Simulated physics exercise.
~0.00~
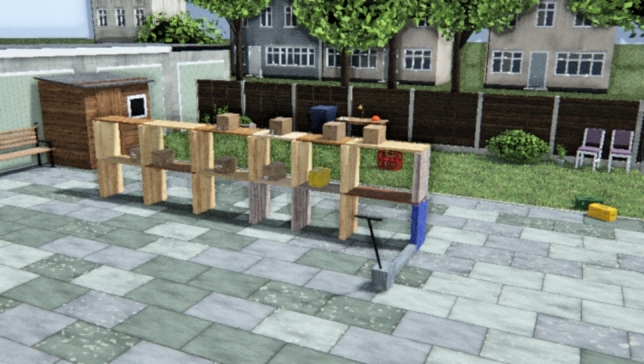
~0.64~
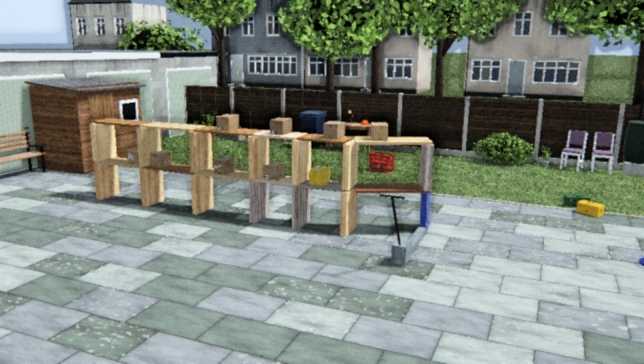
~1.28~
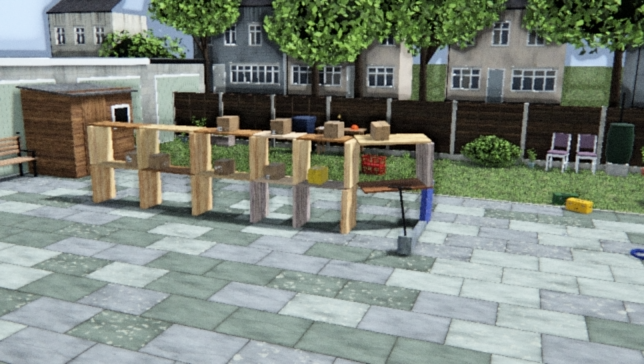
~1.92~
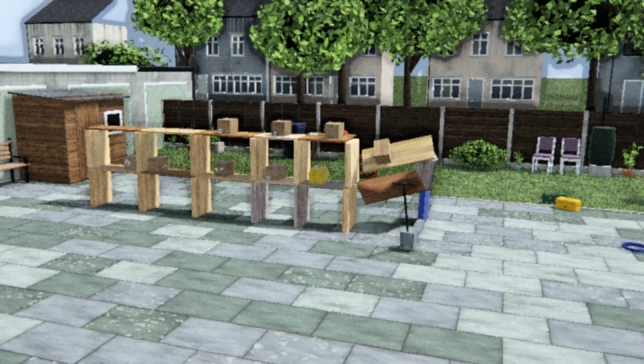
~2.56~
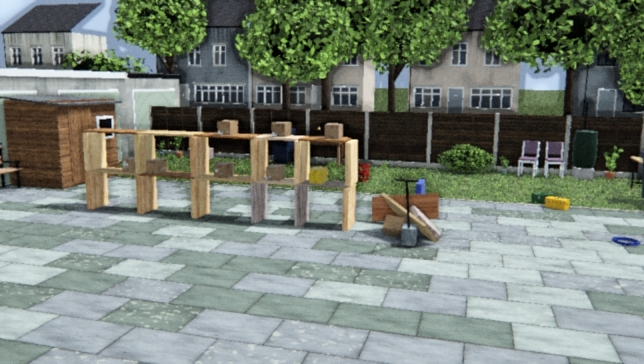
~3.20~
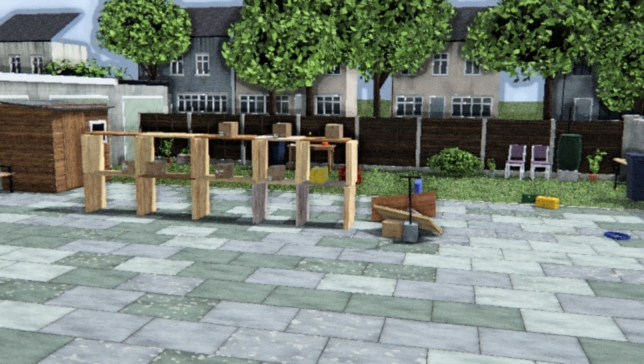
In a paved yard beside a lawn, with a wooden shed at left and fence, trees and houses behind, a slowly drifting view takes in a long two-tier row of timber slabs and boards. Brown boxes sit along it, a yellow one rests on the lower tier, and a blue slab stands at the right end. A small grey jack with a tall handle pushes in at that end's base. The end bay's upper boards tilt and drop, landing in a small heap around the jack. The blue slab stays upright behind, and the remaining row stands, yellow box in place.
